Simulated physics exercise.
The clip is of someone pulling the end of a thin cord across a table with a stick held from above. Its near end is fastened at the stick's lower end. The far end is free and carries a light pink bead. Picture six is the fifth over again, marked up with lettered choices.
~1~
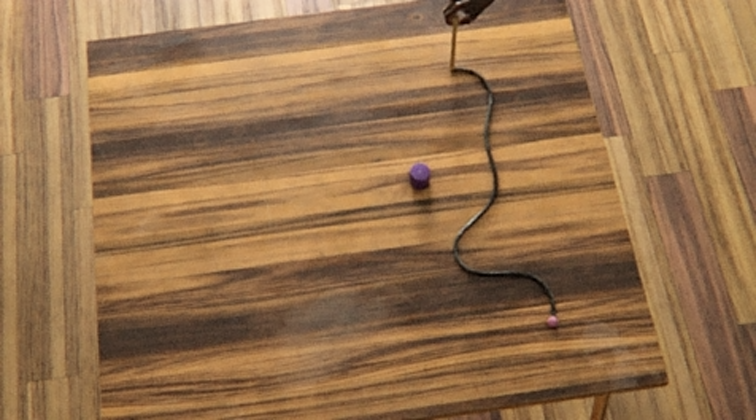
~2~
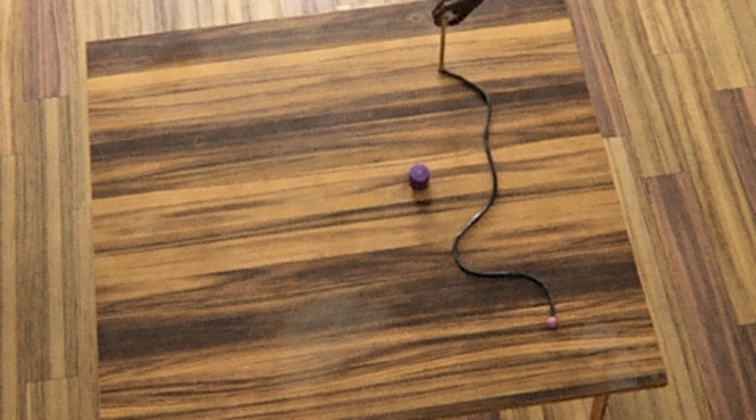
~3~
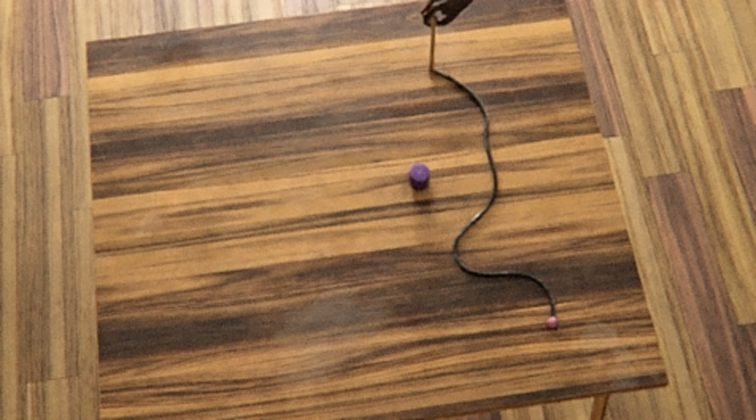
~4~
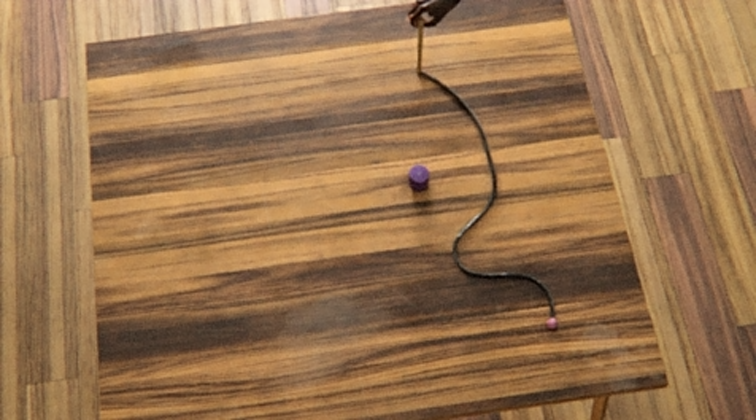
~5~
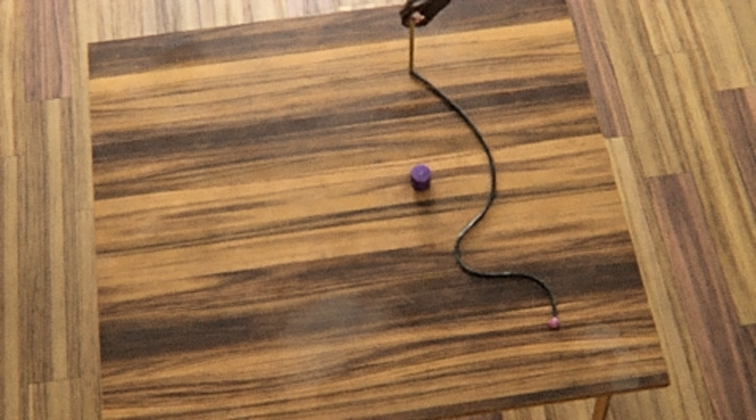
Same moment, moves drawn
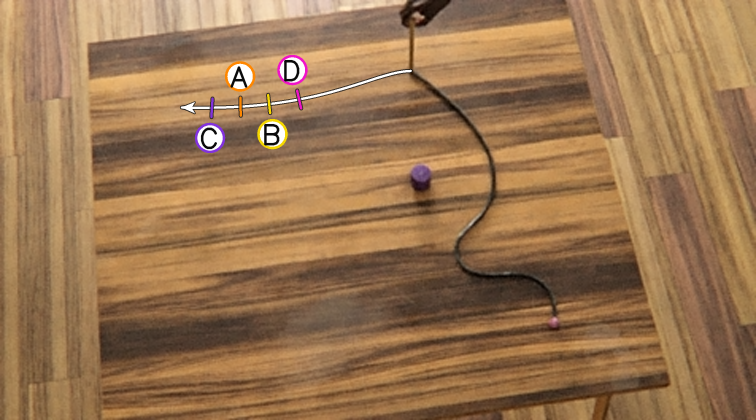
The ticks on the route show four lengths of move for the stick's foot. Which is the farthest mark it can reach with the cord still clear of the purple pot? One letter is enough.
It can go as far as D.
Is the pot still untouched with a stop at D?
Yes.
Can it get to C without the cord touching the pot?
No.
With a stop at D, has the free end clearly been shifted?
No.
On the marked copy, A at (241, 107); B at (269, 104); C at (212, 108); D at (299, 99); the route from (411, 71) via (296, 100) to (182, 108).
With D. Early on, foot of the stick (373, 80), middle of the cord (478, 208), free end (554, 323).
Further on, foot of the stick (333, 92), middle of the cord (469, 202), free end (554, 323).
At the end, foot of the stick (299, 100), middle of the cord (454, 196), free end (554, 323); nothing has been touched.
As for the rest, A brings the cord against the pot; B brings the cord against the pot; C brings the cord against the pot.
